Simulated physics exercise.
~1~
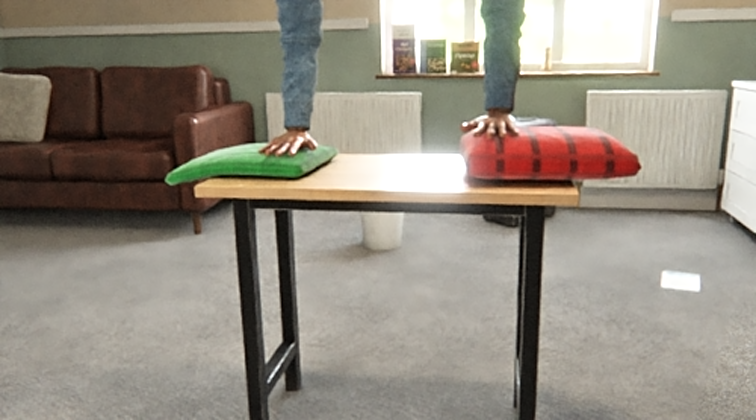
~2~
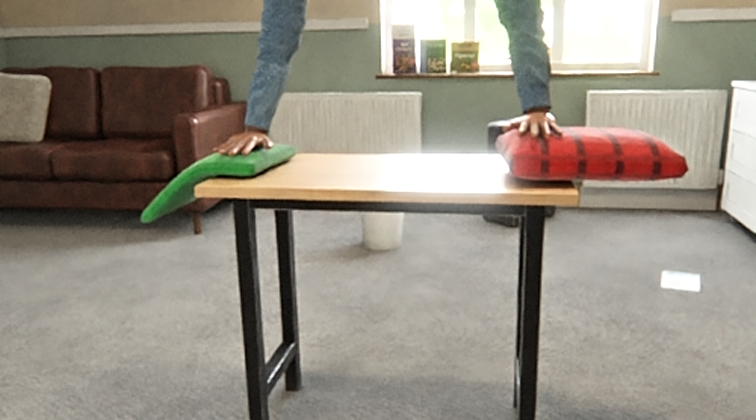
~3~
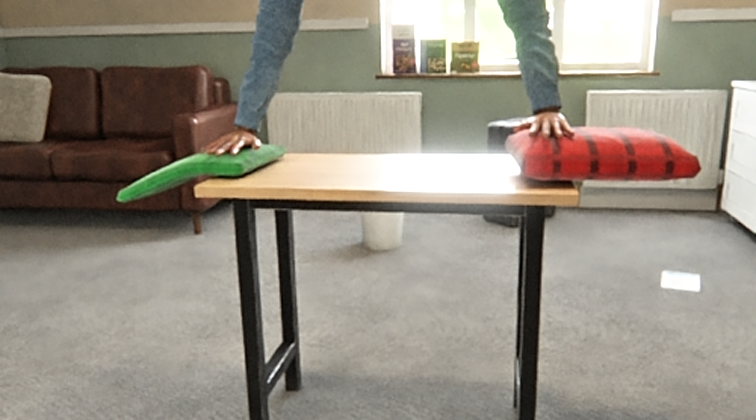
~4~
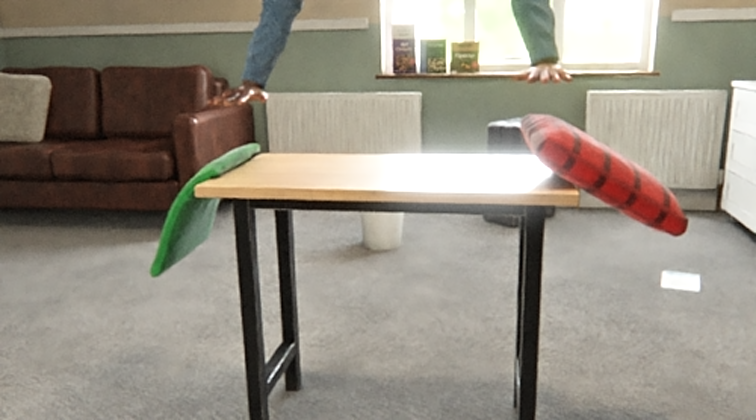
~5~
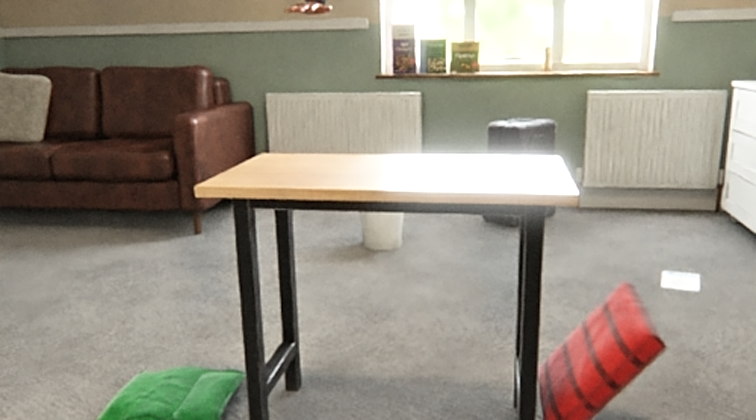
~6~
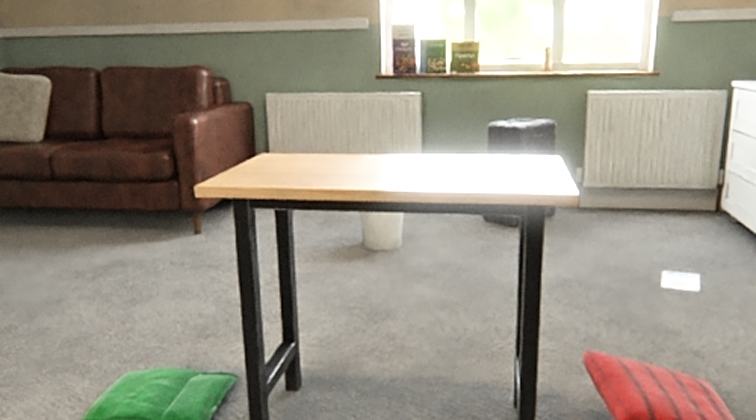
Two hands push a green pad and red cushion outward until both fall off the table.
